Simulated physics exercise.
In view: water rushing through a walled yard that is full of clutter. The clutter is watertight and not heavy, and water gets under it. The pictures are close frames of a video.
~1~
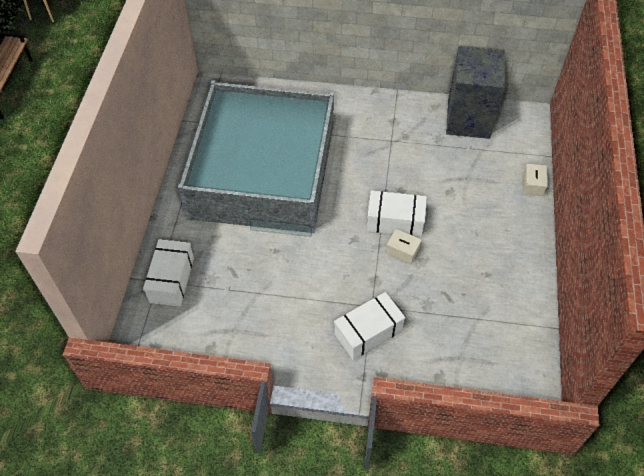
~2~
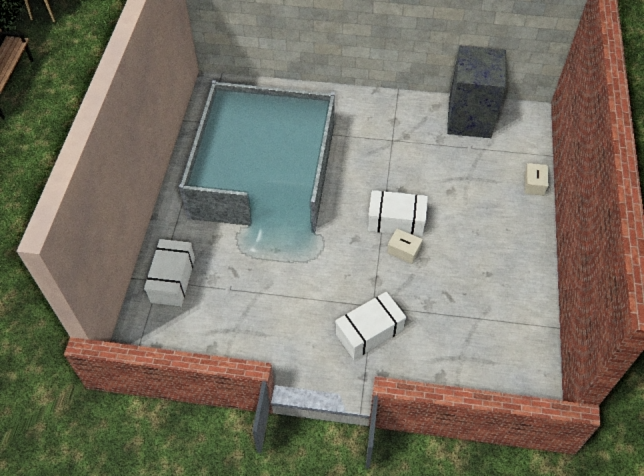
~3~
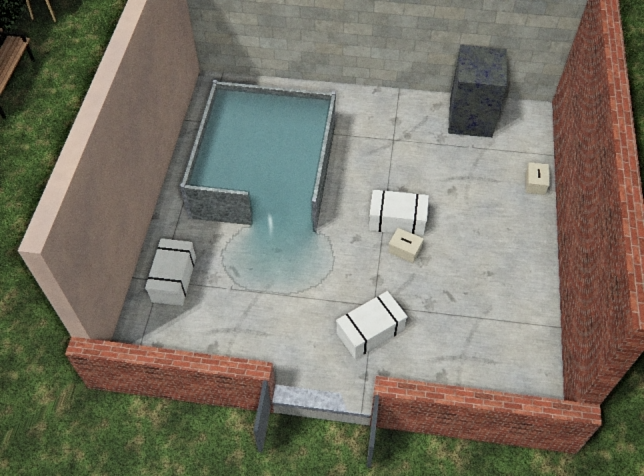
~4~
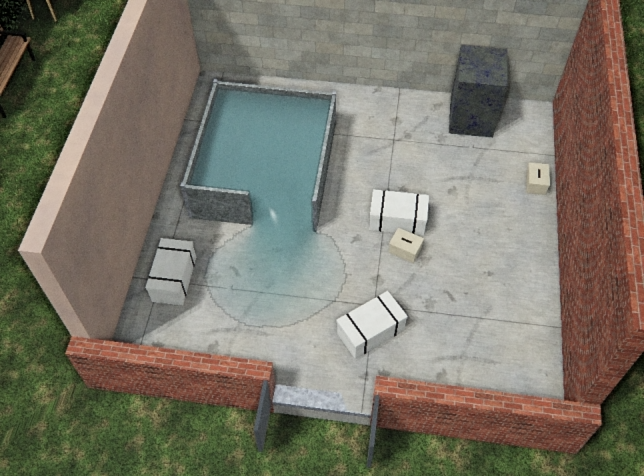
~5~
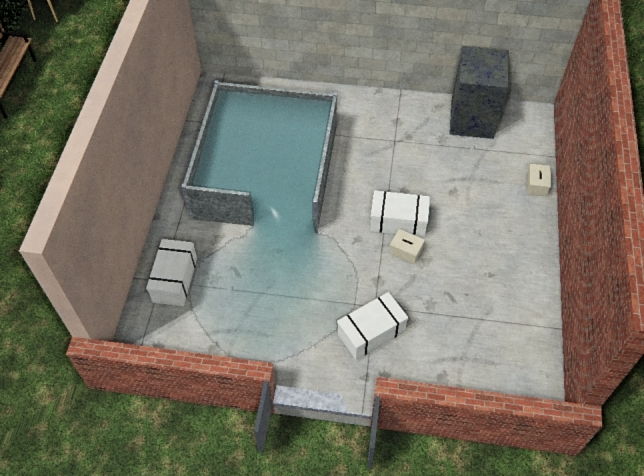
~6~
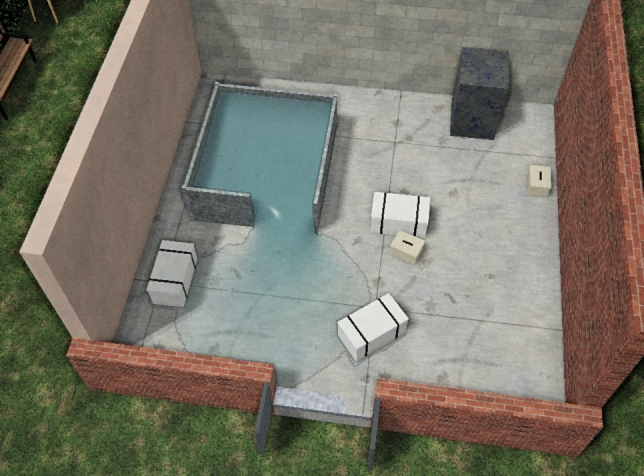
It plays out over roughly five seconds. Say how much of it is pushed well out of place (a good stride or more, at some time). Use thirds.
It is between one and two thirds.
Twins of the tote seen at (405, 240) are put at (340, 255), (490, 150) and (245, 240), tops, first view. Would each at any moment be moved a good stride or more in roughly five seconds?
As listed: Yes, no, yes.
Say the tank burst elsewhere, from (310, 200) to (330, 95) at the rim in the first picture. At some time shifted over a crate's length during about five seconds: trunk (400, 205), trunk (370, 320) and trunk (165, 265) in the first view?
One after the other: Moved that far, swept aside, never so far.
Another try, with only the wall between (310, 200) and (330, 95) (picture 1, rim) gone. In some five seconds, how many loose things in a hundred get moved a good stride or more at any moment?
Near 80 in a hundred.
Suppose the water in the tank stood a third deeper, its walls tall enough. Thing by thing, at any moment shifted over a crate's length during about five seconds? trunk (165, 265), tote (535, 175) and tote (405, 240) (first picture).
In that order: Yes, short of that, less than that.
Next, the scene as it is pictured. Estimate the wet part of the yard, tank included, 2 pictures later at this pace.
Near 30 in a hundred.
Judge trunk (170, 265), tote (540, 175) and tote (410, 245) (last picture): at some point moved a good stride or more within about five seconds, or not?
In that order: Yes, never so far, no.
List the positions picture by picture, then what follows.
The first frame shows a tote at (537, 175) rests on the ground; a tote at (405, 242) rests on the ground; 0 of 5 have shifted.
The second frame shows a tote at (538, 174), on the bottom; a tote at (405, 242), on the bottom; 0 of 5 have shifted.
The third frame shows a tote at (539, 174), on the bottom; a tote at (407, 241) rests on the ground; 0 of 5 have shifted.
The fourth frame shows a tote at (540, 174), on the bottom; a tote at (407, 241), on the bottom; 0 of 5 have shifted.
The fifth frame shows a tote at (540, 175) rests on the ground; a tote at (408, 242) rests on the ground; 0 of 5 have shifted.
The sixth frame shows a tote at (541, 176), on the bottom; a tote at (408, 243) rests on the ground; 0 of 5 have shifted.
A moment on, 0 of 5 are well off their spots; 0 afloat.
Next, 1 of 5 are well off their spots; 0 afloat.
Later, 1 of 5 are well off their spots; 1 afloat.
In the end, 2 of 5 are well off their spots, and 2 have been at some point; 1 afloat.
